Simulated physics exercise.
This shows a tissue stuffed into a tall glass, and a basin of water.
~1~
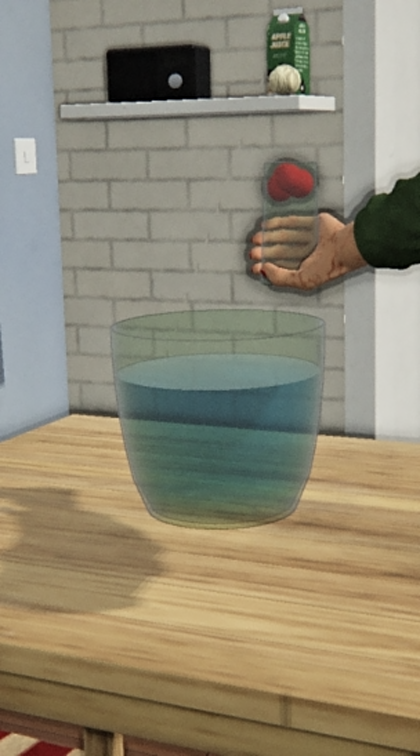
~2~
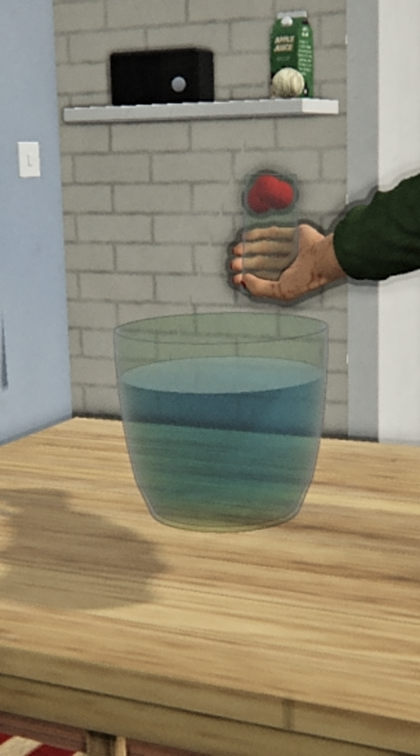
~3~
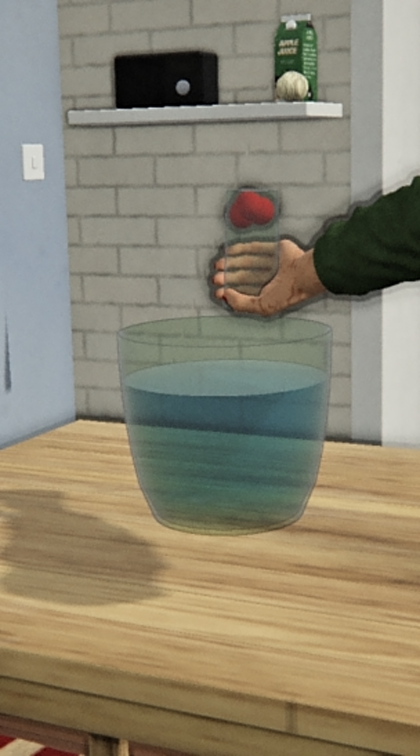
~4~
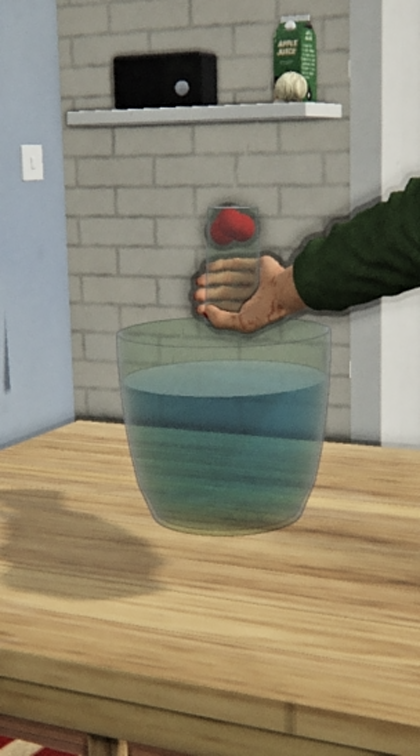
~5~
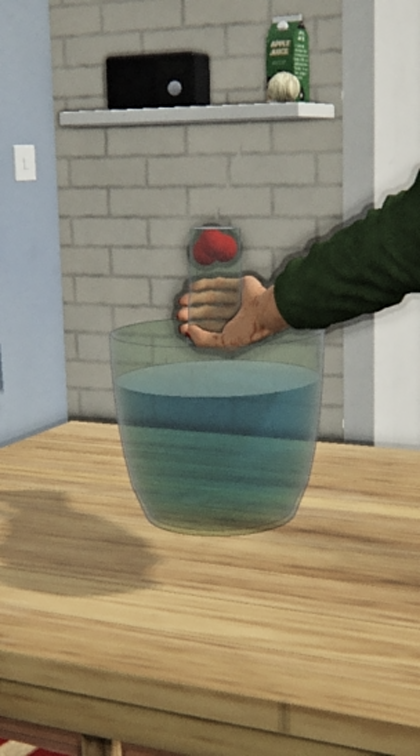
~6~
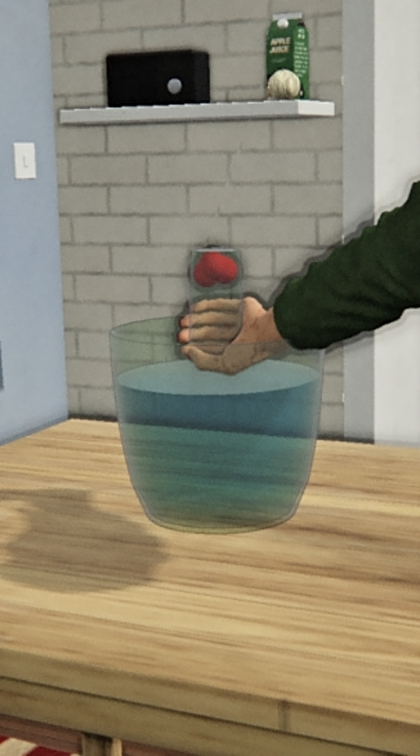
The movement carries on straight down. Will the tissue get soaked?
It is shielded.
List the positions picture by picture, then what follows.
Tall glass (290, 226) mouth down; above the basin, in the first frame.
Tall glass (271, 237) mouth down; tissue (271, 192); coming down, in the second frame.
Tall glass (252, 252) mouth down; lower, in the third frame.
Tall glass (233, 269) mouth down; tissue (233, 224); lower still, in the fourth frame.
Tall glass (216, 289) mouth down; close to the surface, in the fifth frame.
Tall glass (216, 311) mouth down; tissue (216, 267); just over the surface, in the sixth frame.
Shortly, the tall glass enters the water.
Then, air is trapped inside and holds the level down.
At the finish, the tall glass is under, still full of air, and the tissue is dry.
